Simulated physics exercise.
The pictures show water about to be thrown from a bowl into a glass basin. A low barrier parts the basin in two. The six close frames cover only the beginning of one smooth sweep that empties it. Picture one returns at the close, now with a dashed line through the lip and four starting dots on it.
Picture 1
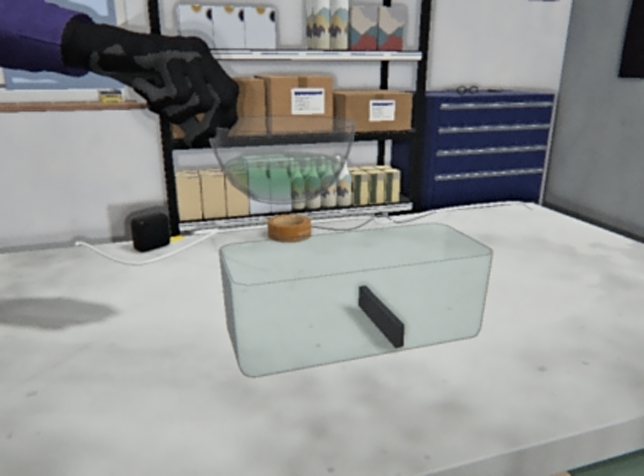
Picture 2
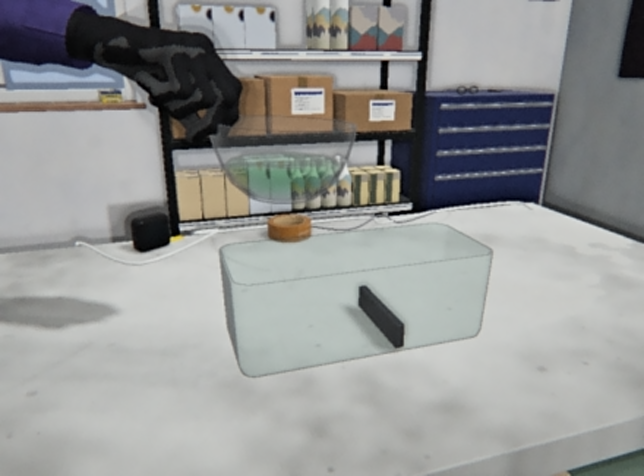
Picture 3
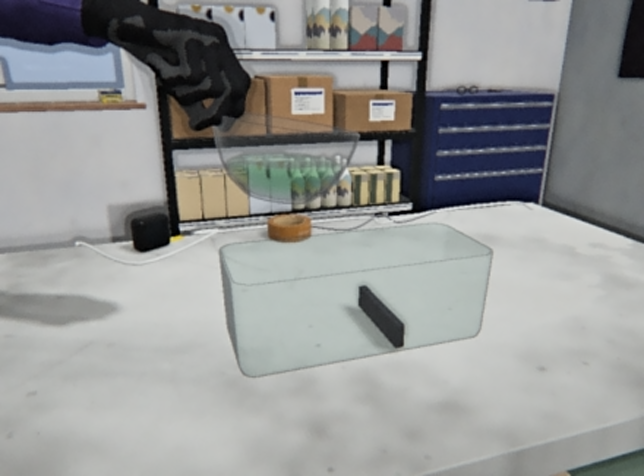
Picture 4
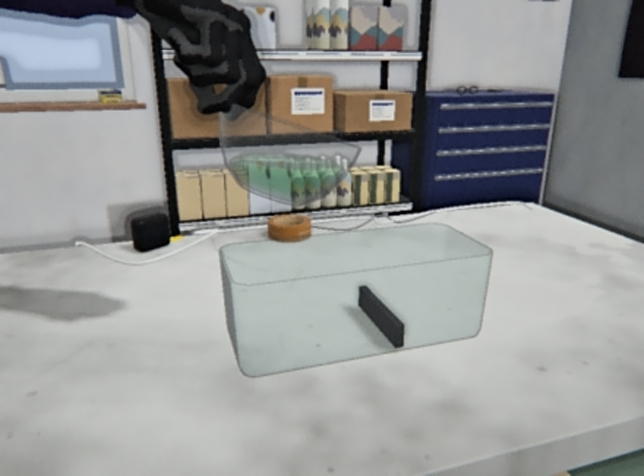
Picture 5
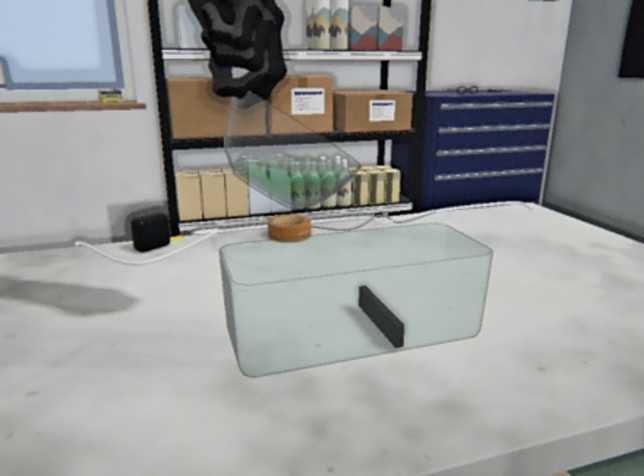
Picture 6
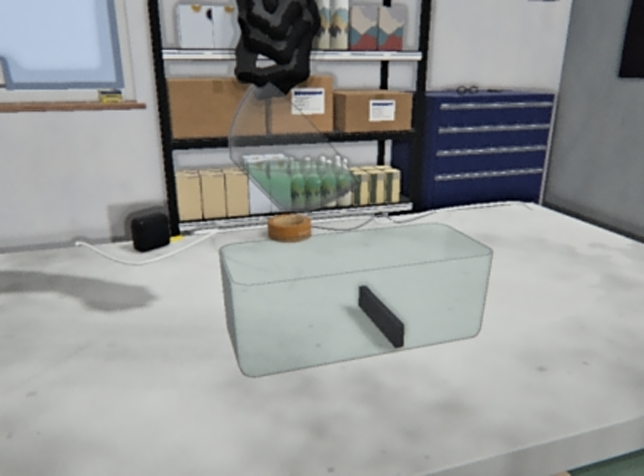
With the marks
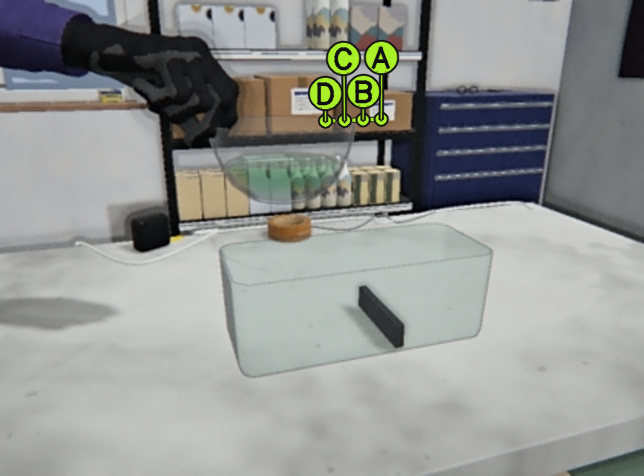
In a workshop with stocked shelves and a blue drawer cabinet, a black-gloved hand holds a clear bowl above a glass basin with a low dark barrier, then moves right and steadily tilts the bowl until liquid reaches over its lip.
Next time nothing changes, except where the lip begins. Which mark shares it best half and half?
B beats the others.
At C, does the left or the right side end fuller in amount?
More ends on the left.
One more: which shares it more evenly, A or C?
Here it is dot A.
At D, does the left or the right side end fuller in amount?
More ends on the left.
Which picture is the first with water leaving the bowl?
In picture 6.
On the marked copy, A at (381, 119); B at (363, 119); C at (344, 120); D at (325, 121).
With A, about 36 % ends left of the wall and 63 % right of it.
With B, about 54 % ends left of the wall and 44 % right of it.
With C, about 80 % ends left of the wall and 18 % right of it.
With D, about 85 % ends left of the wall and 13 % right of it.
